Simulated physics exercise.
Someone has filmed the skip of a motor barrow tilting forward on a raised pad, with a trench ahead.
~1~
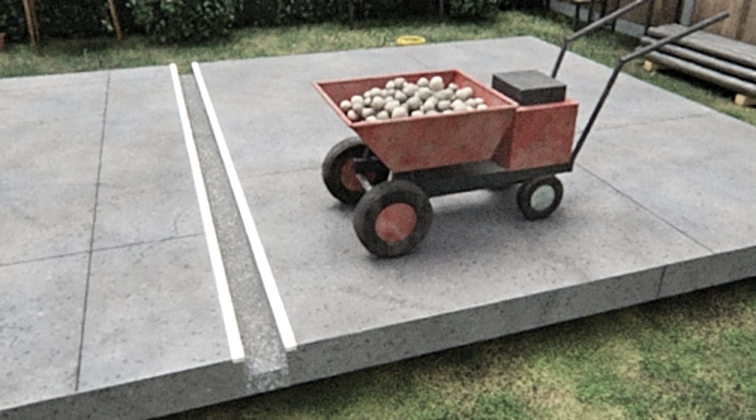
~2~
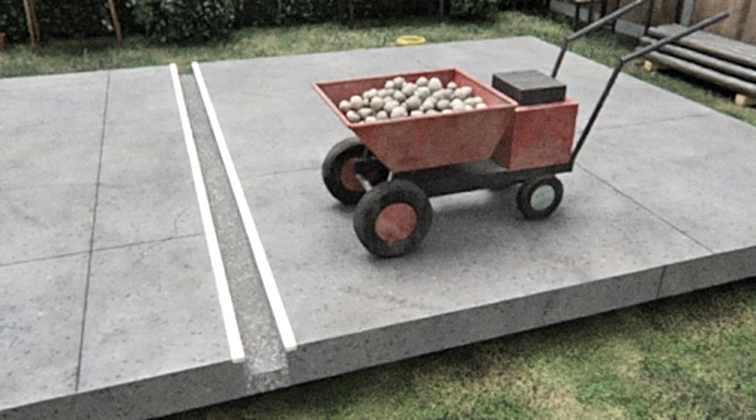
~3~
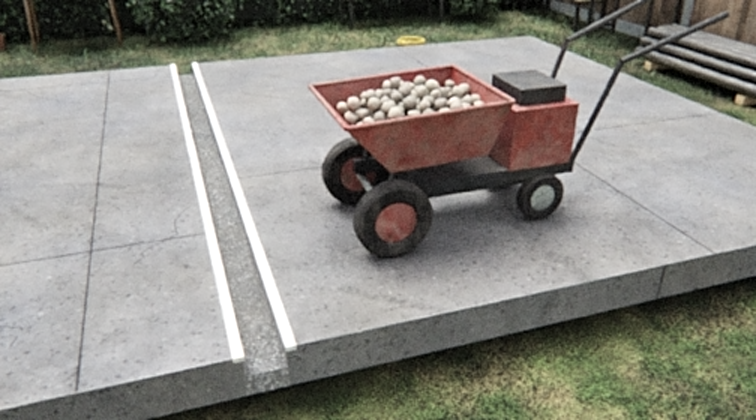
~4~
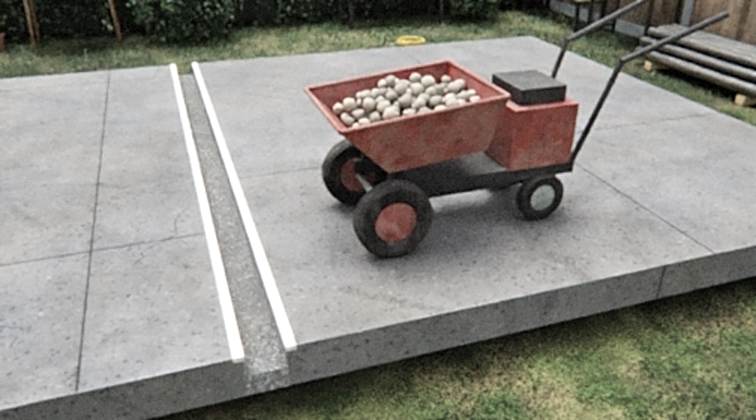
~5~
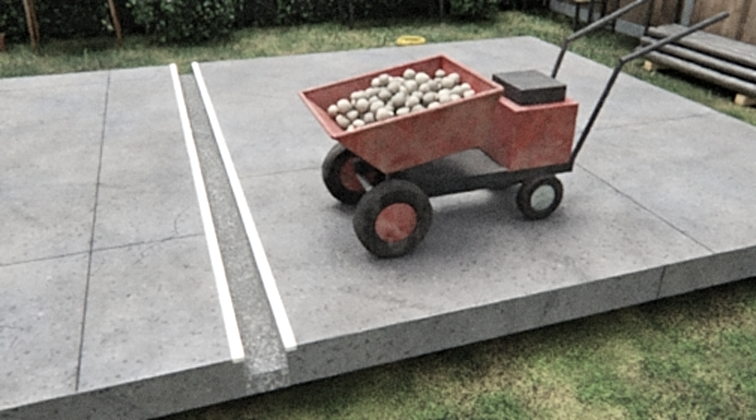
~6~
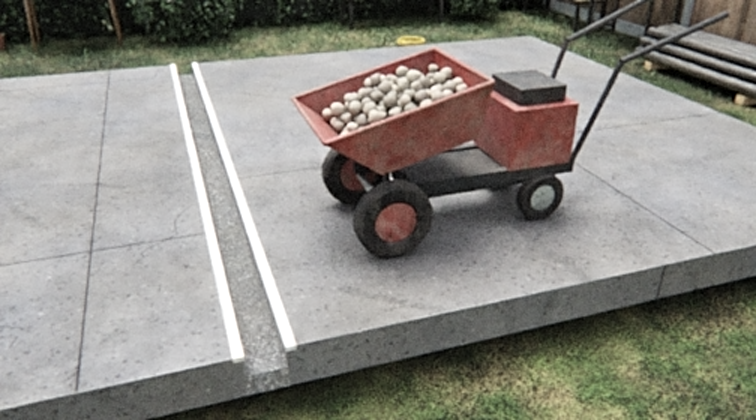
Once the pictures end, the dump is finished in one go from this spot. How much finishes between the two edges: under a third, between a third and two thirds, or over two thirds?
In the trench: From one third to two thirds.
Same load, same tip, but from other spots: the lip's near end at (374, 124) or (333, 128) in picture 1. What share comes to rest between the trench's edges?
First some 30, then 40 per cent.
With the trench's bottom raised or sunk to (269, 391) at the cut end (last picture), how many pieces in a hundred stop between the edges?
Roughly 50 in a hundred.
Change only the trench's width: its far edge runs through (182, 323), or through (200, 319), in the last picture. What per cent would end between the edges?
In turn 70 and 60 in a hundred.
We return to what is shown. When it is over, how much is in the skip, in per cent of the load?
Roughly 30 in a hundred.
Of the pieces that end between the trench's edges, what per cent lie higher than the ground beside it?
Roughly 45 in a hundred.
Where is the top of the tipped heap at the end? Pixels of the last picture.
Close to (247, 219).
Soon after the last picture, skip tipped steeply; all in the skip.
A little later, skip tipped right over; most in the skip; a small part short of the trench; about a quarter in or heaped over the trench; a stray few beyond it; a stray few falling.
Later still, skip tipped right over; about a third in the skip; a small part short of the trench; about a third in or heaped over the trench; about a quarter beyond it.
At rest, skip tipped right over; about a quarter in the skip; a small part short of the trench; about half in or heaped over the trench; about a quarter beyond it.
